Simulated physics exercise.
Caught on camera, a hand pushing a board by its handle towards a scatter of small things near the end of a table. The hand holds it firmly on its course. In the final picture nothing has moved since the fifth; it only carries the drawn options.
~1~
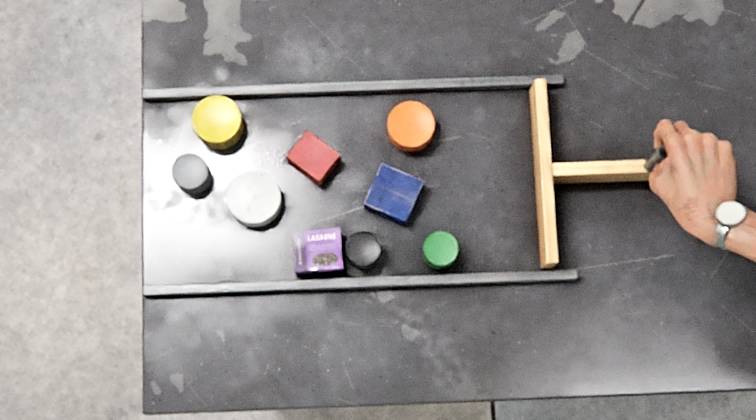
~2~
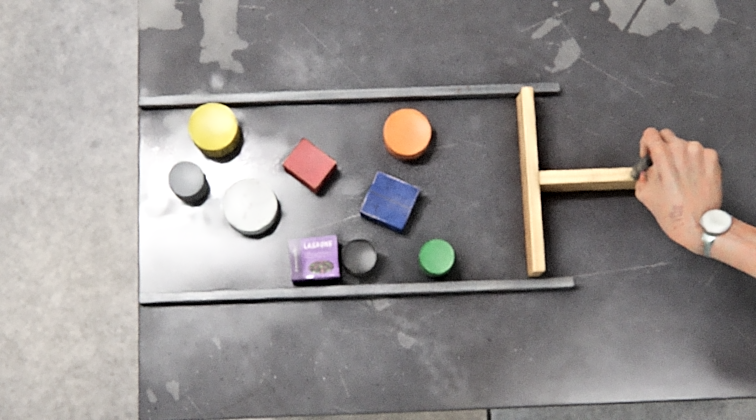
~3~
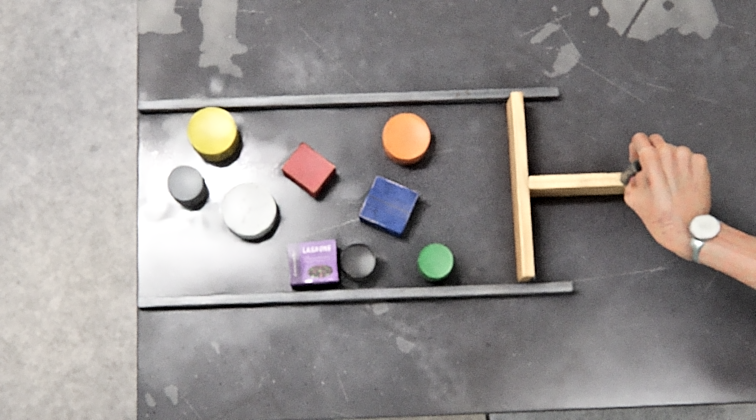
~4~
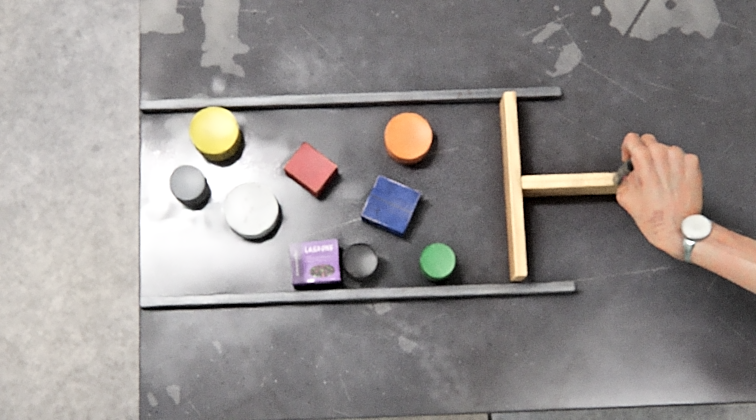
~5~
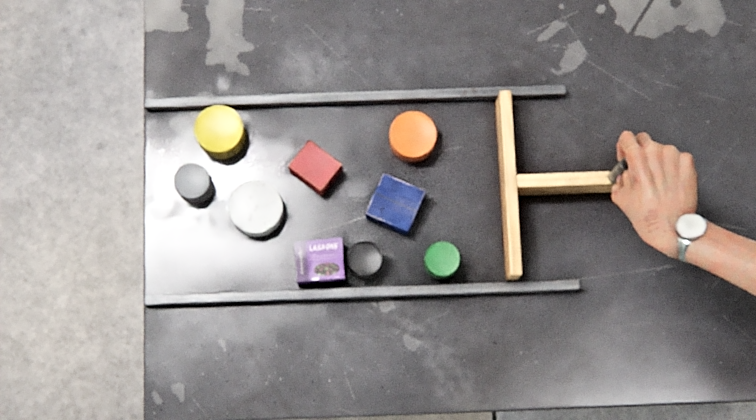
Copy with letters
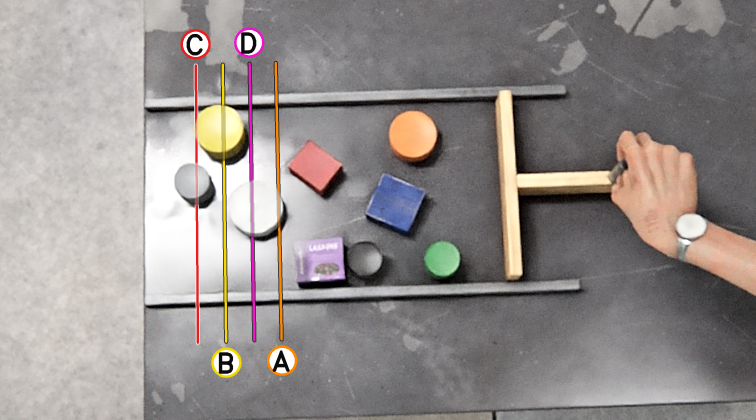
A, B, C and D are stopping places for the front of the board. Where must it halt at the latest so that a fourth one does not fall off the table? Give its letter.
B.
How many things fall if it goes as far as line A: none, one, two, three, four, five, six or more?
By then, none.
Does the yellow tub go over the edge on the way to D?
No.
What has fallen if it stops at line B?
The purple packet.
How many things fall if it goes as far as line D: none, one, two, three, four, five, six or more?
The count is none.
On the copy, A at (279, 198); B at (224, 200); C at (197, 201); D at (252, 199).
On B. First, board (409, 185); green jar (388, 263); black jar (353, 260).
Then, board (306, 188); purple packet (209, 259); white tin (228, 211).
Finally, board (225, 191); purple packet over the edge; grey jar (143, 171); one fallen.
By contrast, A is within the limit but short; C drops five; D is within the limit but short.
